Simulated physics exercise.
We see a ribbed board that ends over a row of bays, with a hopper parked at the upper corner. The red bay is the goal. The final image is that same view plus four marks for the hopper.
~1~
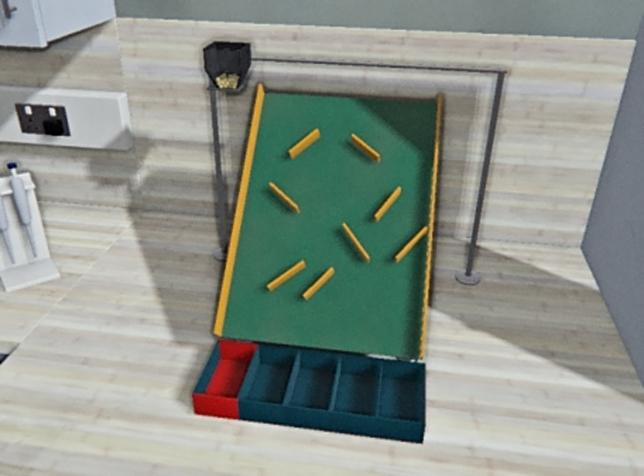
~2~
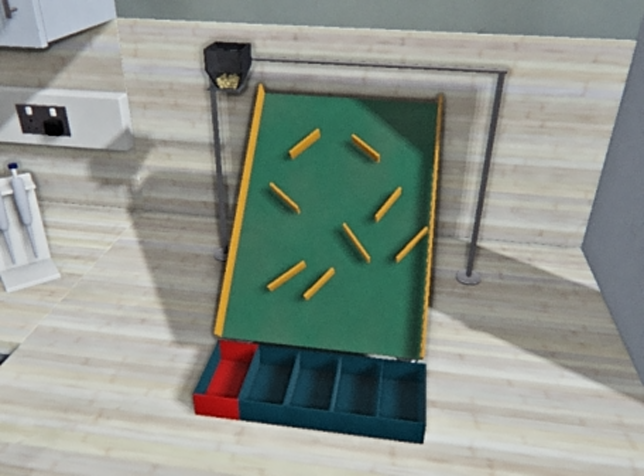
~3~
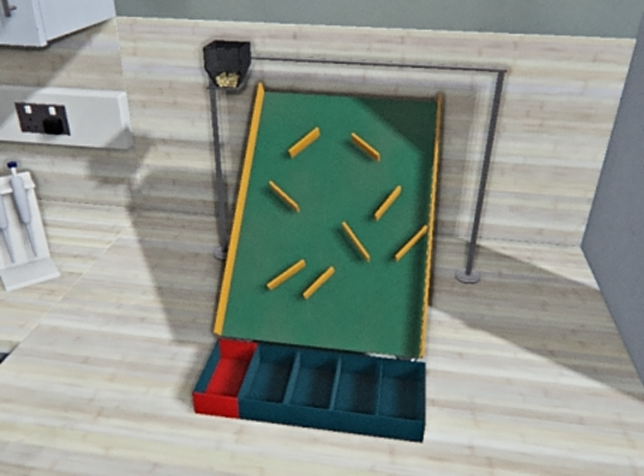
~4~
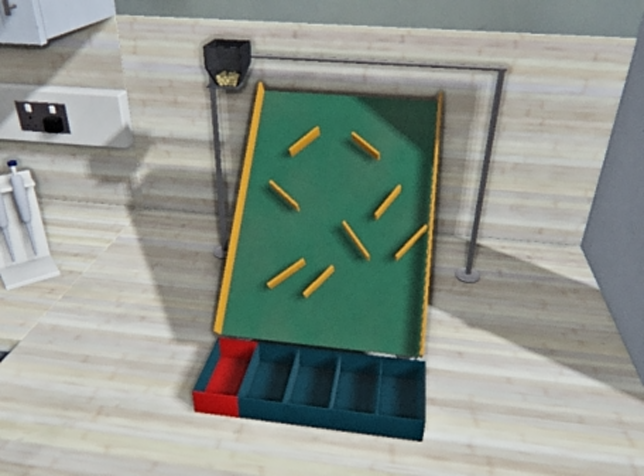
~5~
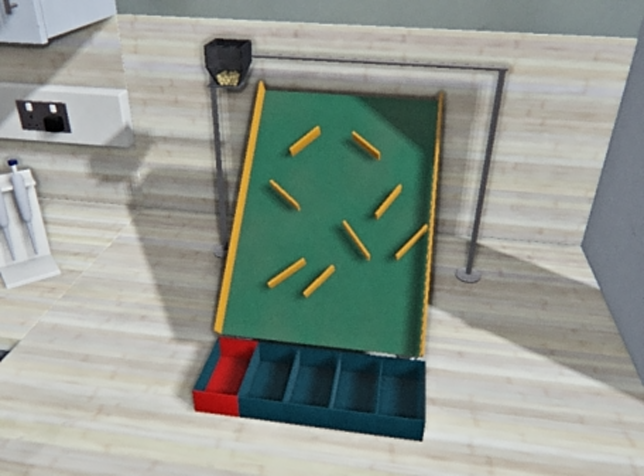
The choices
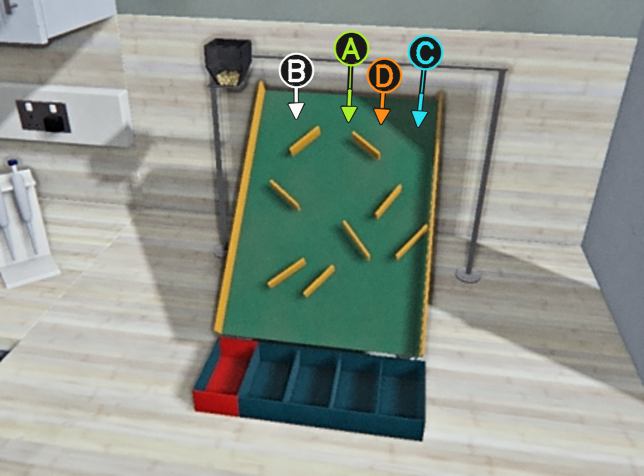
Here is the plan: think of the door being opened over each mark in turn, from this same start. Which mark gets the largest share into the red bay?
It is B.
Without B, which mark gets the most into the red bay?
That would be A.
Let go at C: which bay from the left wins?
The fourth.
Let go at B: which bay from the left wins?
The first.
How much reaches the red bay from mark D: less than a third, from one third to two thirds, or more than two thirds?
Less than a third.
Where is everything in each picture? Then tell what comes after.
The first picture shows hopper (229, 80), soya beans, door shut.
The second picture shows ribs (290, 152) to (318, 129), (353, 135) to (379, 156), (270, 183) to (297, 208).
The third picture shows ribs (376, 215) to (400, 186), (343, 223) to (369, 257), (396, 257) to (427, 226).
The fourth picture shows ribs (268, 285) to (303, 259), (304, 294) to (332, 266).
The fifth picture shows red bay (216, 403), number 1 of 5 from the left.
On the marked copy, mark A meets the board at (348, 116); mark B meets the board at (296, 112); mark C meets the board at (418, 121); mark D meets the board at (381, 118).
Choosing A, roughly a third in the red bay, roughly two thirds in other bays.
Choosing B, the larger part in the red bay, roughly a quarter in other bays.
Choosing C, not one piece in the red bay, almost all in other bays, about a tenth held on the board.
Choosing D, just a few in the red bay, almost all in other bays, just a few outside the box.
